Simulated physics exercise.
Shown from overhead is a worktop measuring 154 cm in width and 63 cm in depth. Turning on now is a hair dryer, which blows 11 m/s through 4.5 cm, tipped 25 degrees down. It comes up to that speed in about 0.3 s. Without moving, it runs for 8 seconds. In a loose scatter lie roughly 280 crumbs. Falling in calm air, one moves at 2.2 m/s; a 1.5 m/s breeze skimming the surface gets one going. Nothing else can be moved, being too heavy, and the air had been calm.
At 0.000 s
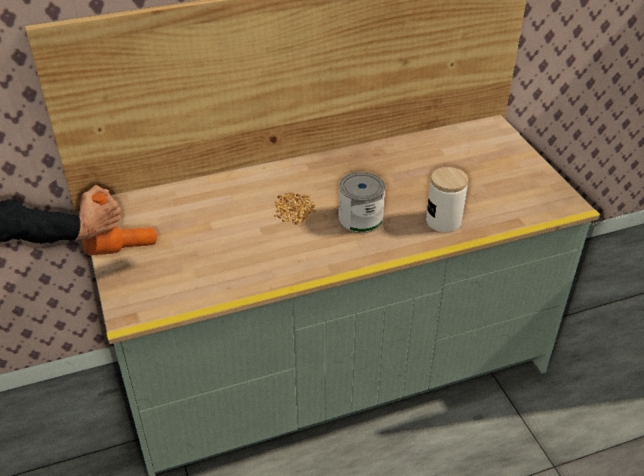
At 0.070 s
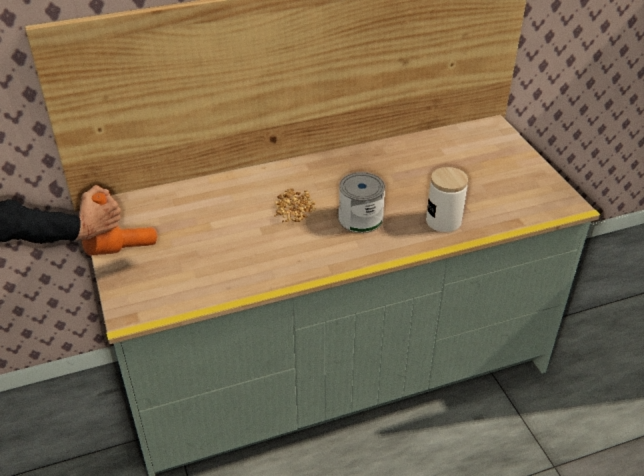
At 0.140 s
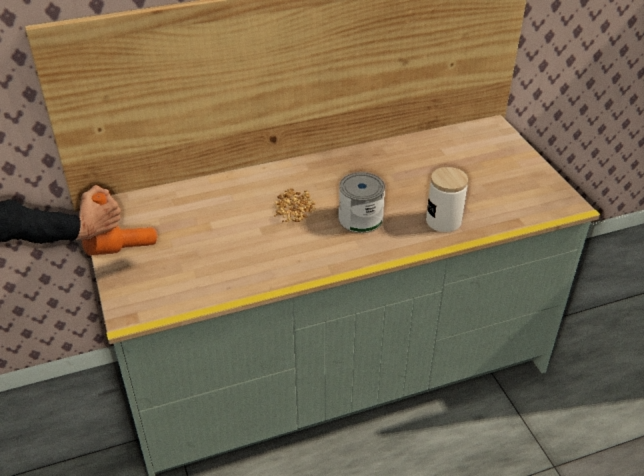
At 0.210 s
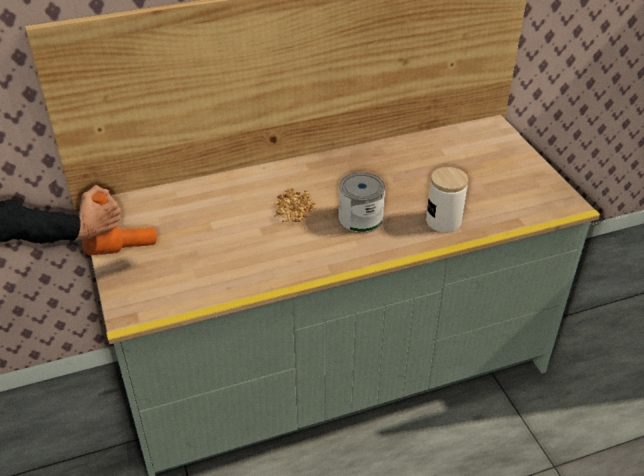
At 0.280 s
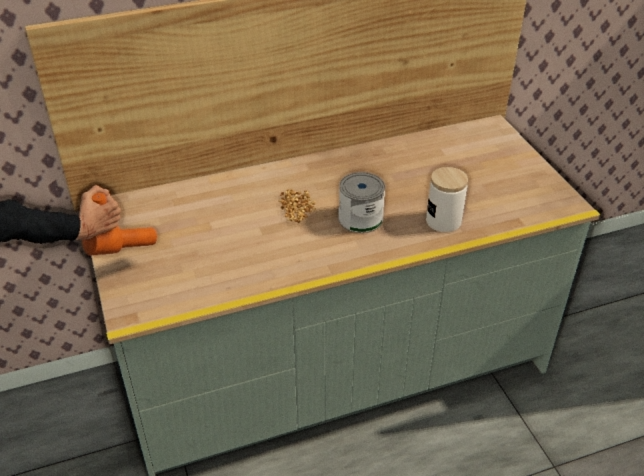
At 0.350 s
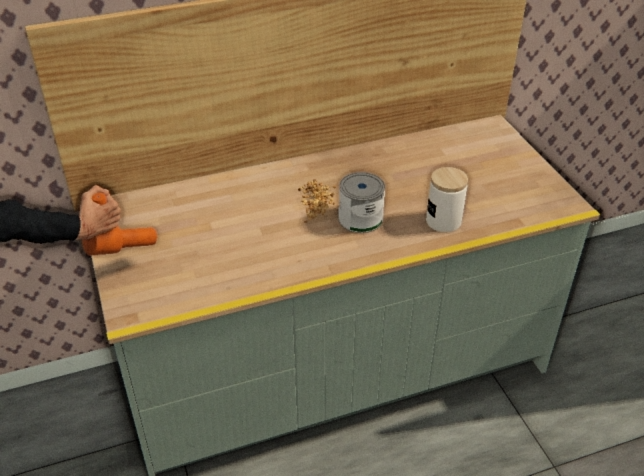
A hand holding an orange hair dryer over a worktop as a scatter of crumbs shifts right toward a tin.
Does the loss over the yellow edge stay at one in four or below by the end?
The quarter mark is not passed.
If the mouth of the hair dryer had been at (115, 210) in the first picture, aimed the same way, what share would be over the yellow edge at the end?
My estimate is close to 0 percent.
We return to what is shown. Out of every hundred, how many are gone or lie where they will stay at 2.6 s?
I would put it at around 80 %.
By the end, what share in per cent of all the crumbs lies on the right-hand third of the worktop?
5 %.
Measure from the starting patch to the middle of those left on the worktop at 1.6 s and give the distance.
Measured offset: Approx. 80 cm.
After 1.6 s, 48 % are on the move or not yet settled, 0 % are over the yellow edge; the middle of those still in play is near (509, 149).
After 2.6 s, 23 % are on the move or not yet settled, 0 % are over the yellow edge; the middle of those still in play is near (518, 146).
After 4.4 s, 11 % are on the move or not yet settled, 0 % are over the yellow edge.
After 8.0 s, at the end, 0 % are over the yellow edge.
